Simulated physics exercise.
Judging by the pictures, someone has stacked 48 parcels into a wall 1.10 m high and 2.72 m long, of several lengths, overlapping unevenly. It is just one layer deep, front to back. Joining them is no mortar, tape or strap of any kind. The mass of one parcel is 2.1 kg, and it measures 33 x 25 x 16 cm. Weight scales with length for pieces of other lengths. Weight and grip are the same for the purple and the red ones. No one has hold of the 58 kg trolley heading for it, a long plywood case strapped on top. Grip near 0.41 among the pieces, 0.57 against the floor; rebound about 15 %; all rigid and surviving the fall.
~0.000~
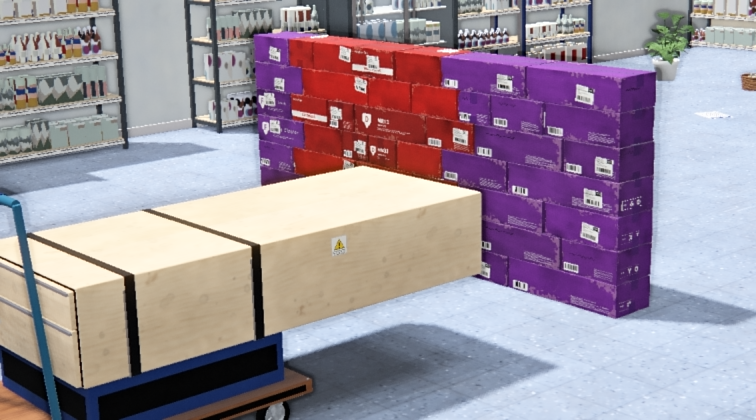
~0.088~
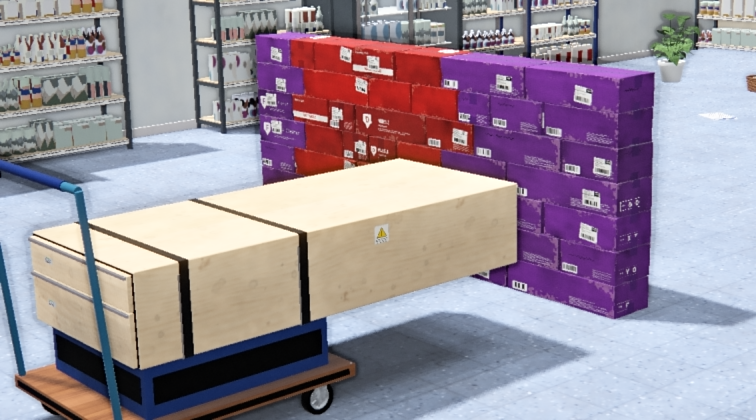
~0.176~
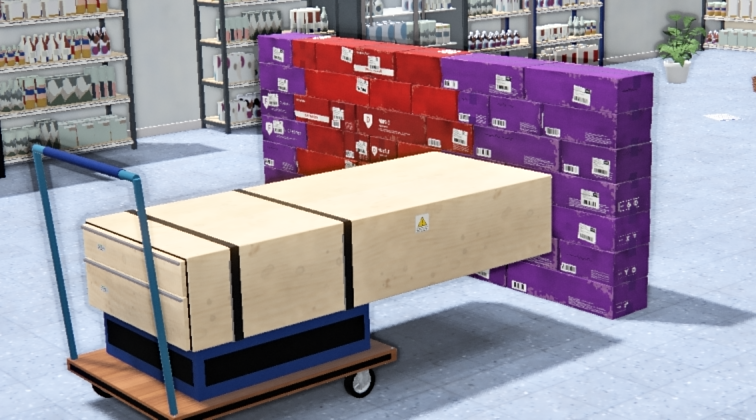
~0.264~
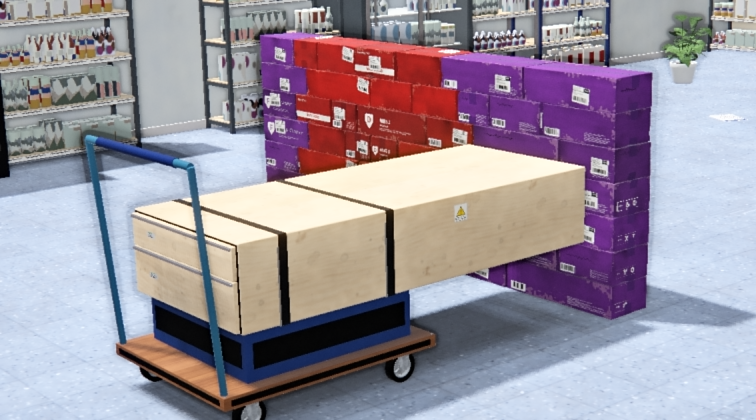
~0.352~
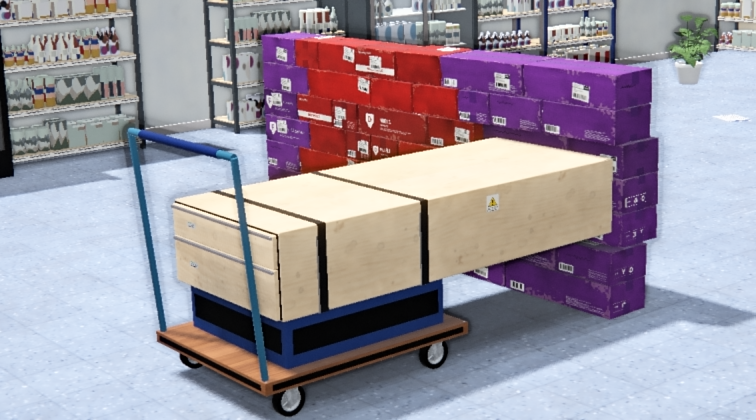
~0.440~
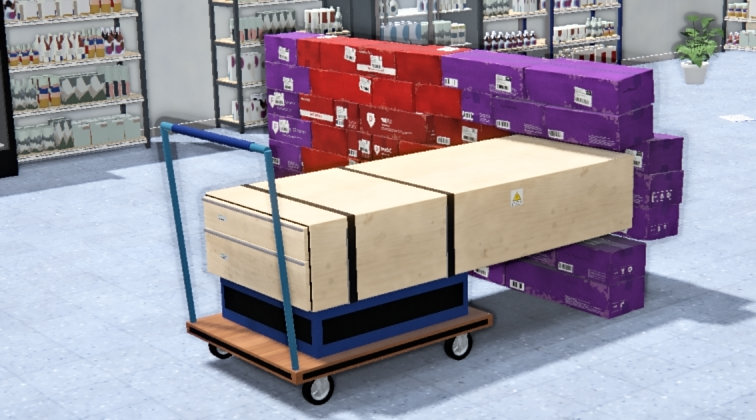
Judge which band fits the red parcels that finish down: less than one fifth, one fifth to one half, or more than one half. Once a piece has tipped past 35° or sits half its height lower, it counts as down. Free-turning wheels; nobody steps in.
The band is less than one fifth.
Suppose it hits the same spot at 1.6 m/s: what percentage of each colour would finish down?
Share down, in per cent: Purple 60, red 10.
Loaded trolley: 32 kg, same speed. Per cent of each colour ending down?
In that case purple comes to 50 and red to 10 percent.
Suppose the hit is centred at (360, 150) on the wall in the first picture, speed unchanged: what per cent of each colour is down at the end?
For purple it's 20 per cent, for red 50 per cent.
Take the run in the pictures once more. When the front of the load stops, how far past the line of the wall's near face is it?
125 cm.
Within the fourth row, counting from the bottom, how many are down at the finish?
The answer for that row is 2.
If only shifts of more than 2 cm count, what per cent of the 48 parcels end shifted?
40 percent.
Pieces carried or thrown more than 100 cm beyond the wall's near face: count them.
I'd say close to 4 of them.
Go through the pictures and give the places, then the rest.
In the first frame (each place is the centre of the face we see best; the camera moves round a little), load (471, 219) 80 cm short of the wall; top red parcel (372, 63); top purple parcel (481, 77); all as stacked.
Load (507, 210) 58 cm short of the wall; top red parcel (372, 64), in the second frame.
Load (542, 201) 35 cm short of the wall; top red parcel (373, 64), in the third frame.
Load (576, 192) 13 cm short of the wall; top red parcel (374, 64), in the fourth frame.
Load (604, 183) 6 cm into the wall's line; top red parcel (374, 63); 10 have shifted, in the fifth frame.
Load (625, 179) 21 cm into the wall's line; top red parcel (375, 63); top purple parcel (480, 77); steepest lean 6°, the parcel at (570, 91); 14 have shifted, in the sixth frame.
By 0.62 s, load 48 cm past the wall's line, still rolling; none of the 26 red parcels down (5 of 48 in all colours); top red parcel unmoved; top purple parcel tilted 8°.
By 1.02 s, load 99 cm past the wall's line, still rolling; none of the 26 red parcels down (7 of 48 in all colours); top red parcel unmoved; top purple parcel tilted 16°, 6 cm lower.
By 1.96 s, load 1.29 m past the wall's line, still rolling; 3 of the 26 red parcels down (12 of 48 in all colours); top red parcel unmoved; top purple parcel 22 cm lower.
When it is over (3.5 s), load 1.25 m past the wall's line, stopped; 3 of the 26 red parcels down (12 of 48 in all colours); top red parcel unmoved; top purple parcel 22 cm lower. That is 12 per cent. In pixels of the last frame, middles, top red parcel near (393, 61), top purple parcel near (607, 116).
